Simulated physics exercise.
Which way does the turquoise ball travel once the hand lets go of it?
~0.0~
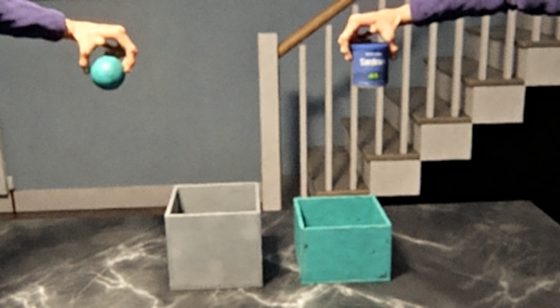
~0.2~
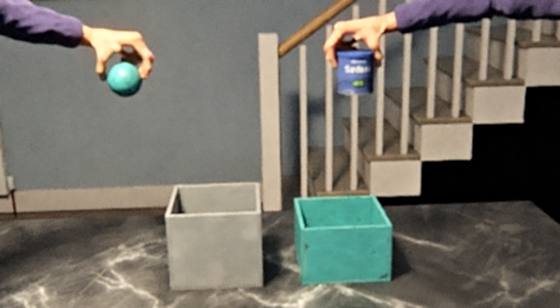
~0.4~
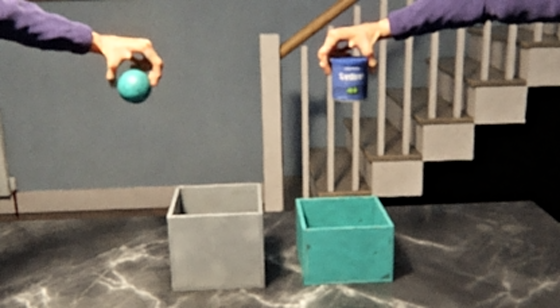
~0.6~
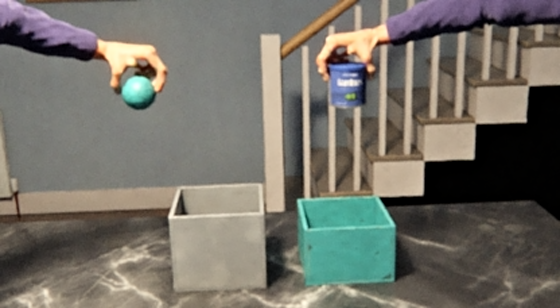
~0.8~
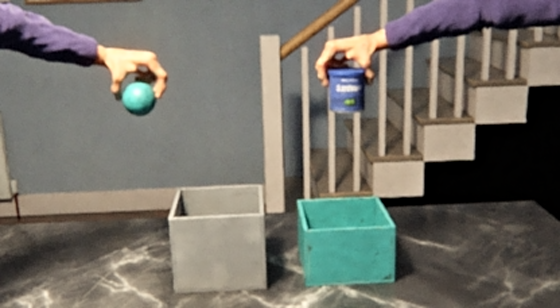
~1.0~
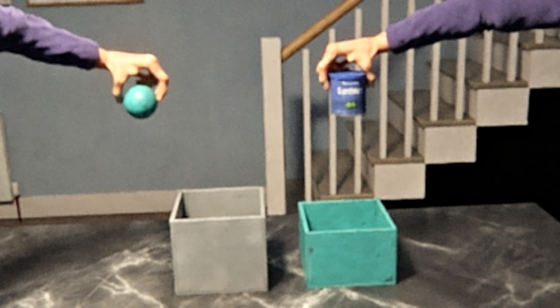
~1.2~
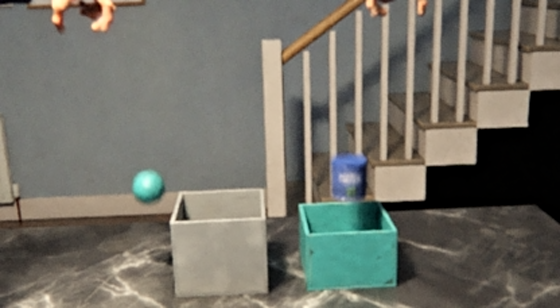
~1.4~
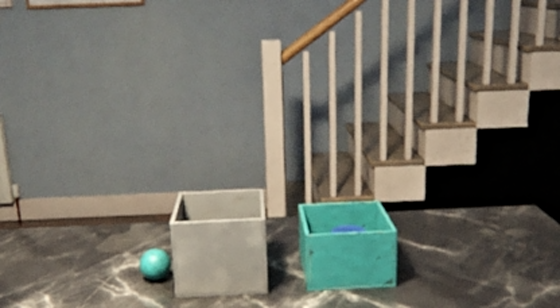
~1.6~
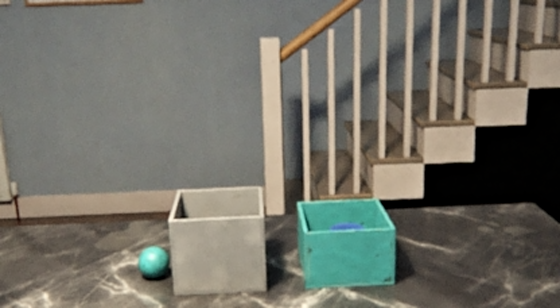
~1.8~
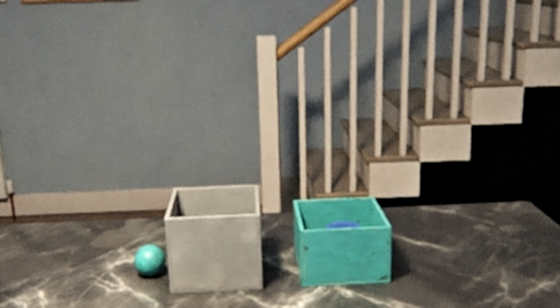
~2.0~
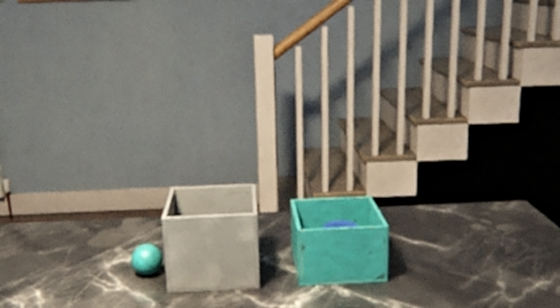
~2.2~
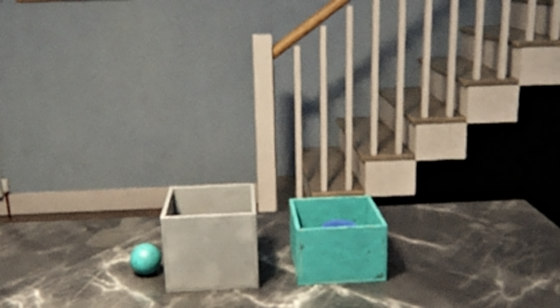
The turquoise ball moves down, landing on the dark surface to the left of the grey box.
